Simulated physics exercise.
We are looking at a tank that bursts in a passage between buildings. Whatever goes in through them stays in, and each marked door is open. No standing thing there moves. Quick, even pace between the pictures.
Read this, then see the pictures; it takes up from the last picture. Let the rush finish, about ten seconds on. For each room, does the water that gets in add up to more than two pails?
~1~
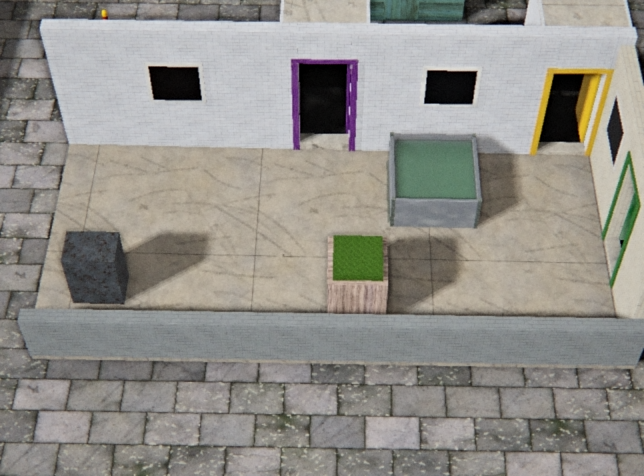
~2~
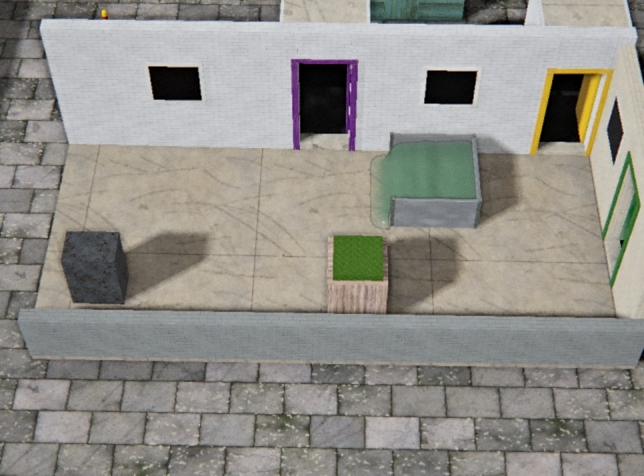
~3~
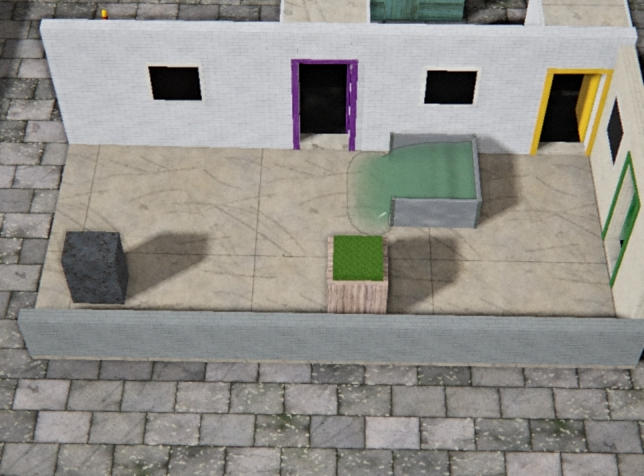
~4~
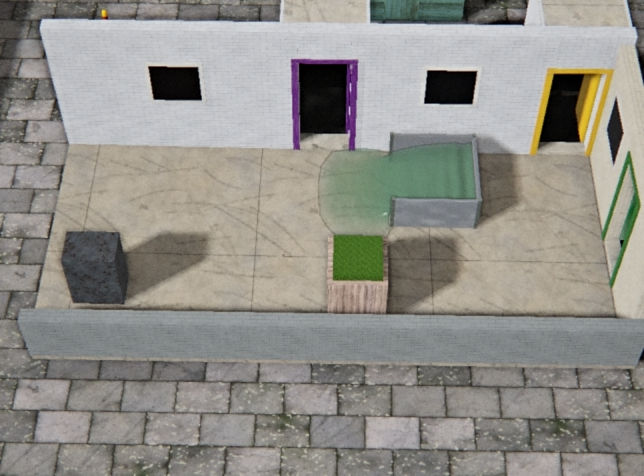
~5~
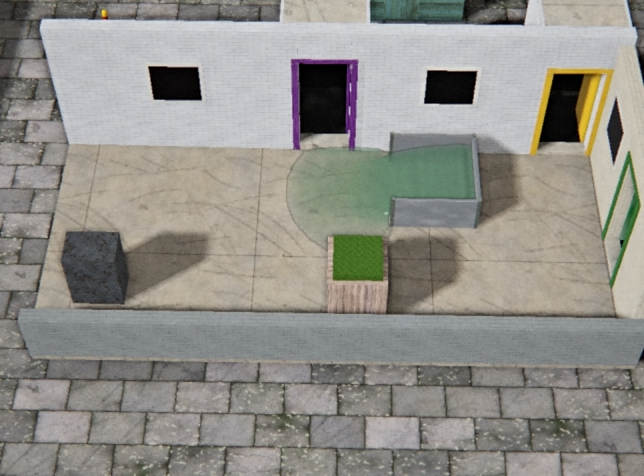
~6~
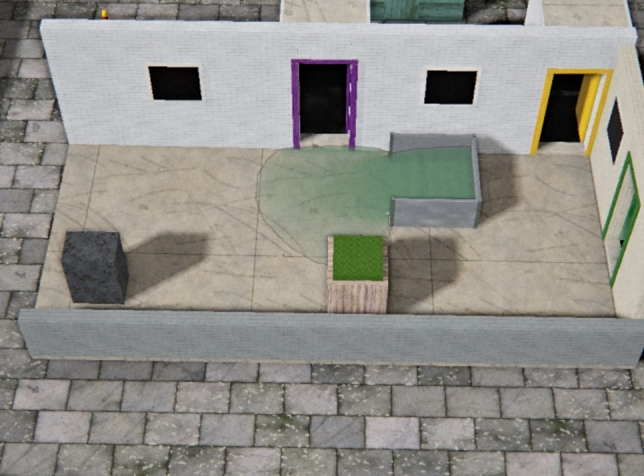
The green door counts as not over; the purple door counts as not over; the yellow door counts as not over.
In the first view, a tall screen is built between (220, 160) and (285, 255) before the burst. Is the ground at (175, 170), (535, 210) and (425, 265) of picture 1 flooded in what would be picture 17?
Reading them off in sequence: Swamped, spared, spared.
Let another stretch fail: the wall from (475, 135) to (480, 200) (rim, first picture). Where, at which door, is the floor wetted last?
It's the one in purple.
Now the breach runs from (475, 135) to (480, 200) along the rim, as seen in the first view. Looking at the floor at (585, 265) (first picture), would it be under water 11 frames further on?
Answer: Soaked.
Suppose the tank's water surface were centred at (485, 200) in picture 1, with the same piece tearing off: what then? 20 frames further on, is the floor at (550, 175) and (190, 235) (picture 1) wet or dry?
In the order asked: Unreached, then waterlogged.
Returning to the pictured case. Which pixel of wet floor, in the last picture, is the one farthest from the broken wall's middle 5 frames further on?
Near (136, 182).
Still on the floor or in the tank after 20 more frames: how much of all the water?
I'd put it at about 78 per cent.
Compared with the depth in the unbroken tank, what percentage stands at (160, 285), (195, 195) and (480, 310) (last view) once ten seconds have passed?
First spot 4 %, second 4 %, third 2 %.
A moment on, water covers 30 % of the floor; the green door not reached, the purple door wet at the sill, nothing in, the yellow door not reached.
Next, water covers 50 % of the floor; the green door not reached, the purple door wet at the sill, nothing in, the yellow door not reached.
Then, water covers 55 % of the floor; the green door not reached, the purple door wet at the sill, nothing in, the yellow door not reached.
Later, water covers 60 % of the floor; the green door not reached, the purple door wet at the sill, nothing in, the yellow door not reached.
In the end, water covers 60 % of the floor; the green door not reached, the purple door wet at the sill, nothing in, the yellow door not reached.
